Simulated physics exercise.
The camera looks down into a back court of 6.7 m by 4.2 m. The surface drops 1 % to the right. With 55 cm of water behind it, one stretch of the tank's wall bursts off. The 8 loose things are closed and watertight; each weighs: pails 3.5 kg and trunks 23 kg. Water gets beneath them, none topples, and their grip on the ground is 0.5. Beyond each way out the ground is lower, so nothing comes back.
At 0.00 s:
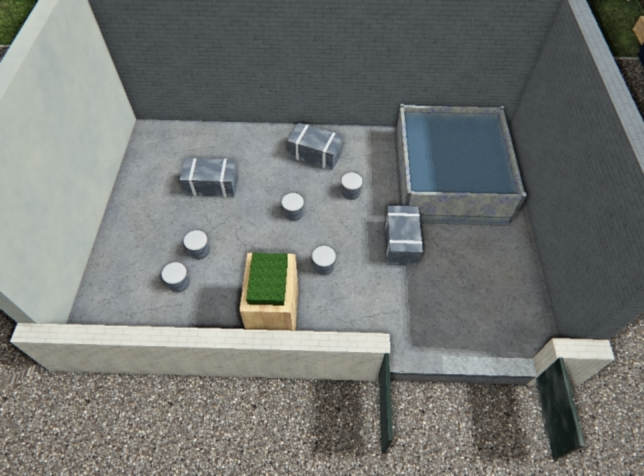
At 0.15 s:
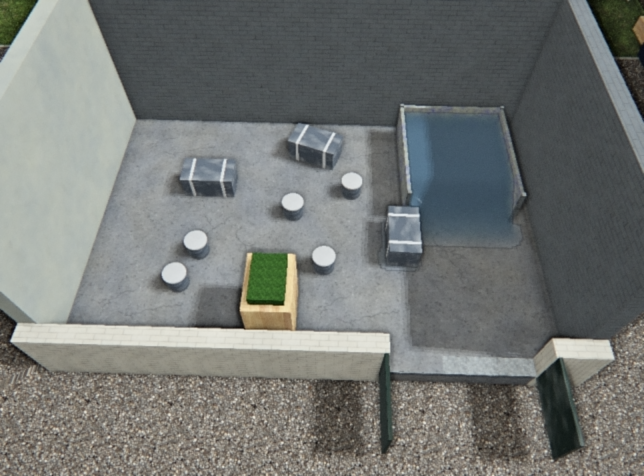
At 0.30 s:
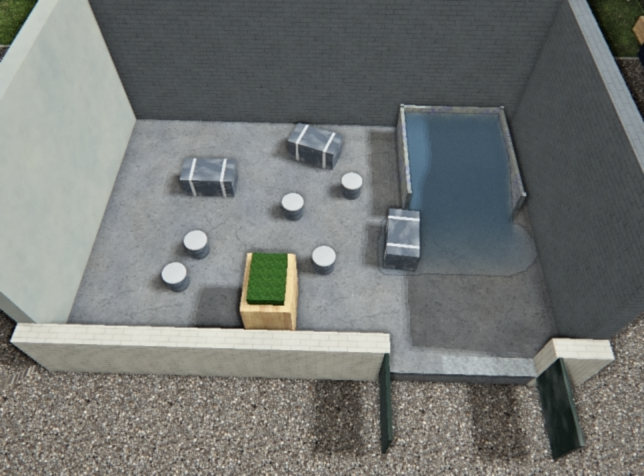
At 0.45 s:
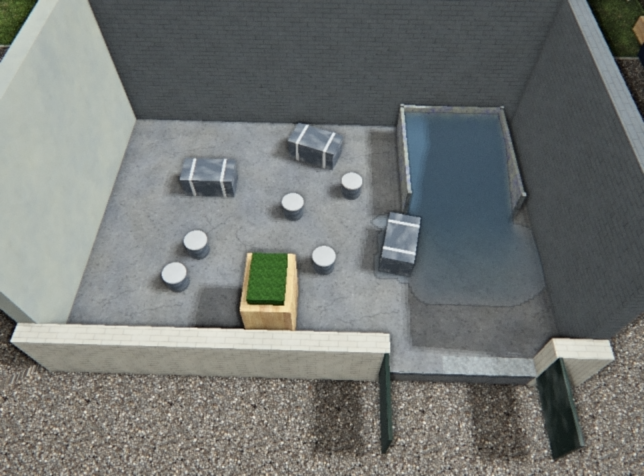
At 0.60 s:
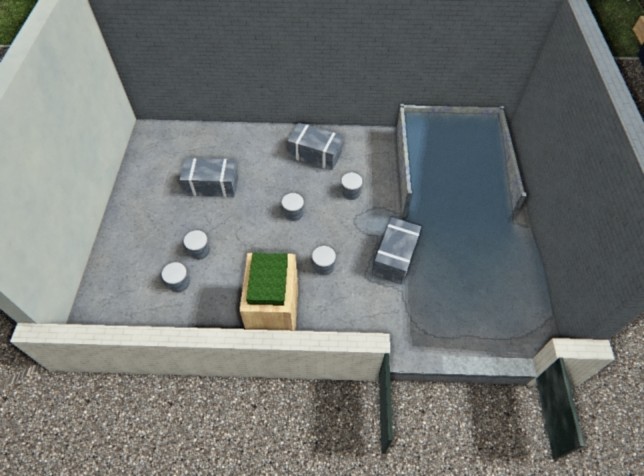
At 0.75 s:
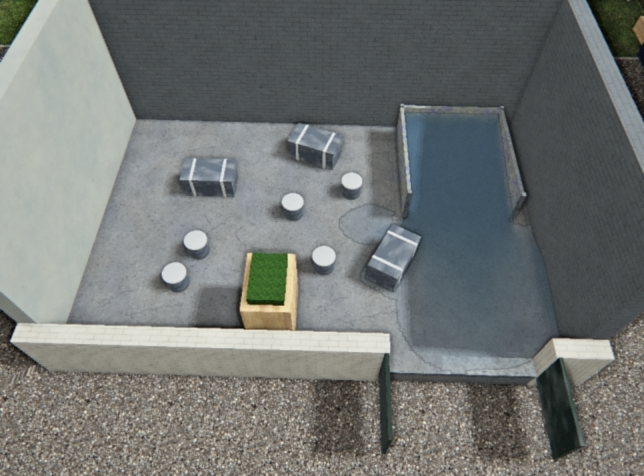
Water poured out of the tank at the back right when its front wall gave way, then spread across the floor toward the front, nudging and turning the nearest trunk slightly while everything else stayed put.
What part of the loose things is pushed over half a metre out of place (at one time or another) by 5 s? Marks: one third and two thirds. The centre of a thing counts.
That comes to under a third.
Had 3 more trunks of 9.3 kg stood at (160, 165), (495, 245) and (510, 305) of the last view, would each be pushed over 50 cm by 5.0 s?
In turn: Less, more, over.
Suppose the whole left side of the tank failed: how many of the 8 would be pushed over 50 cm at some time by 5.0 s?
Then 6.
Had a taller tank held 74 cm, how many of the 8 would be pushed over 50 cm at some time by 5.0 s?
Then 2.
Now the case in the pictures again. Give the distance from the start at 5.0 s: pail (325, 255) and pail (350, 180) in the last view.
In that order: 50 cm, 0 cm.
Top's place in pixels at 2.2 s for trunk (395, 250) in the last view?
Near (338, 313).
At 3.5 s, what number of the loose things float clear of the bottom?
I count 1.
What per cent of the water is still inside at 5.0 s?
About 42 per cent.
After 1.1 s 1 of 8 are over 50 cm from their spots; 0 afloat.
After 2.2 s 1 of 8 are over 50 cm from their spots; 0 afloat.
After 3.5 s 1 of 8 are over 50 cm from their spots; 1 afloat.
After 5.0 s 1 of 8 are over 50 cm from their spots, and 1 have been at some point; 0 afloat.
